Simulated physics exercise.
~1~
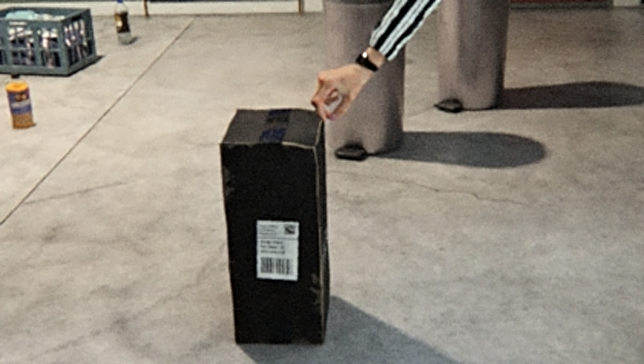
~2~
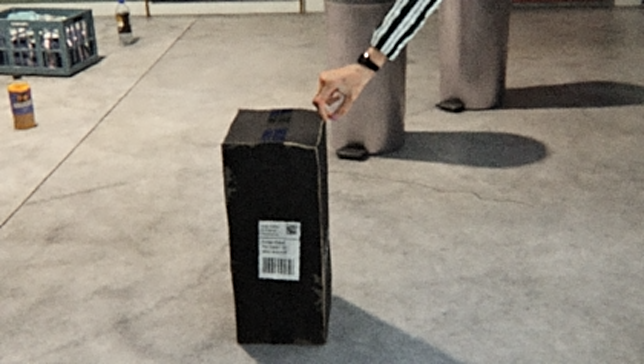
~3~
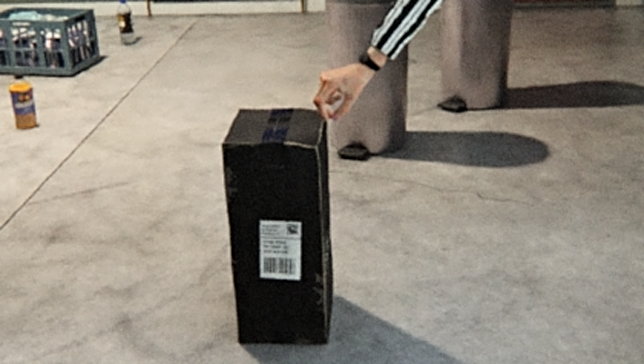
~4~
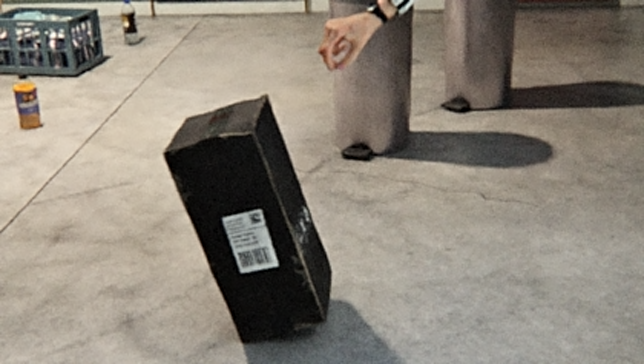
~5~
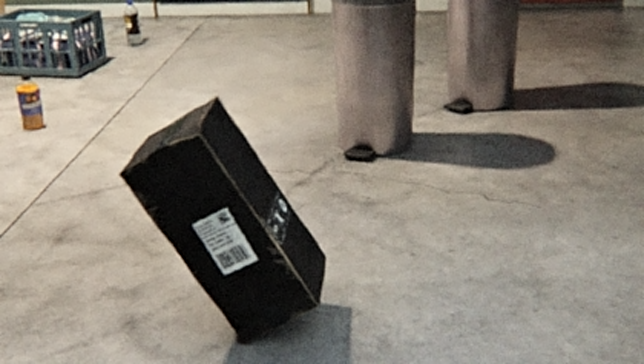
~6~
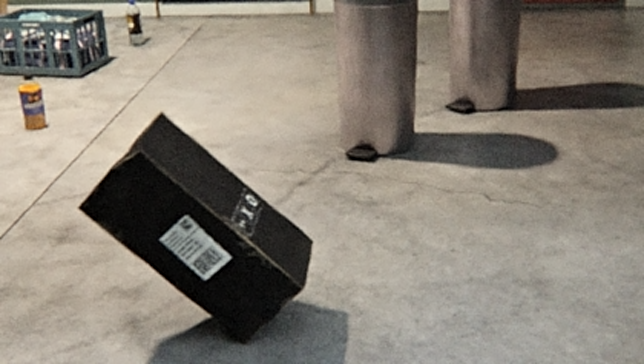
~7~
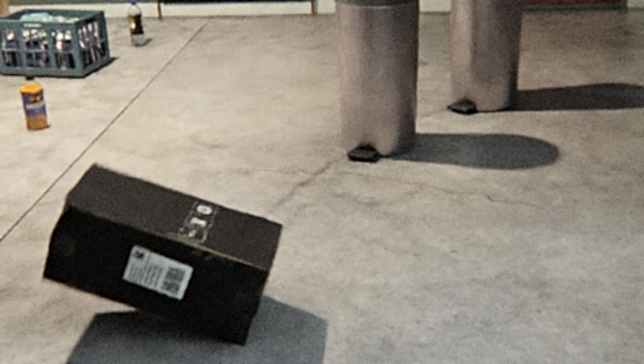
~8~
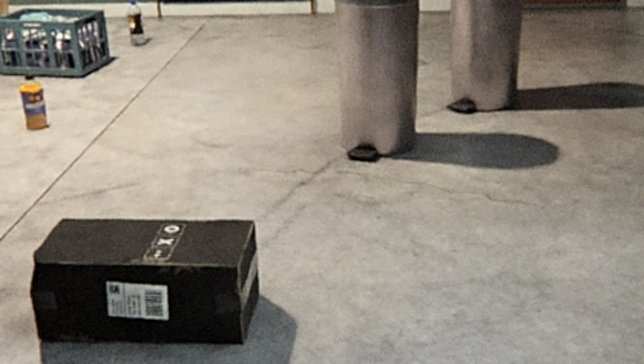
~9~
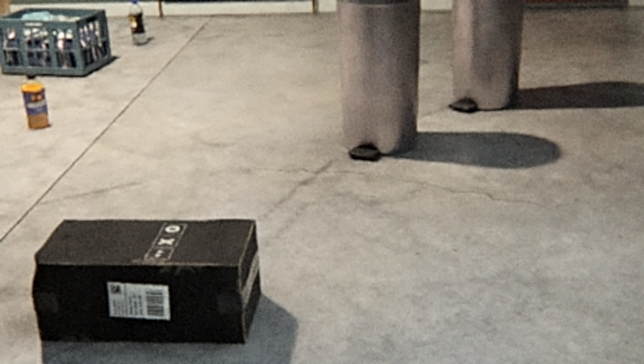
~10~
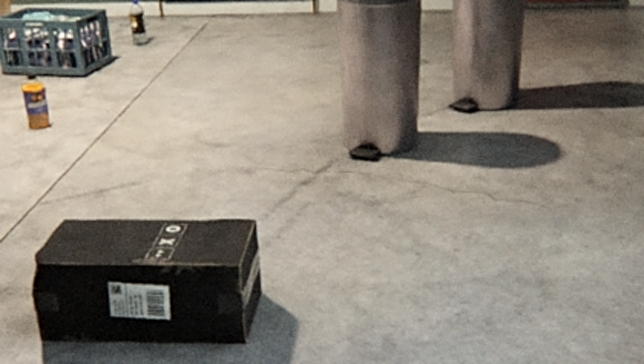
A tall black parcel with a white label stands upright on a grey concrete floor, seen from slightly above by a gently swaying camera. Two metallic pedal bins stand behind it toward the right, while a blue-grey crate of bottles and an orange container sit at the upper left. A hand in a striped sleeve and dark wristband touches the parcel's top edge, then lets go and draws back out of view. The parcel leans left, tips steadily further over its lower edge and drops onto its side. It lies still at the lower left.
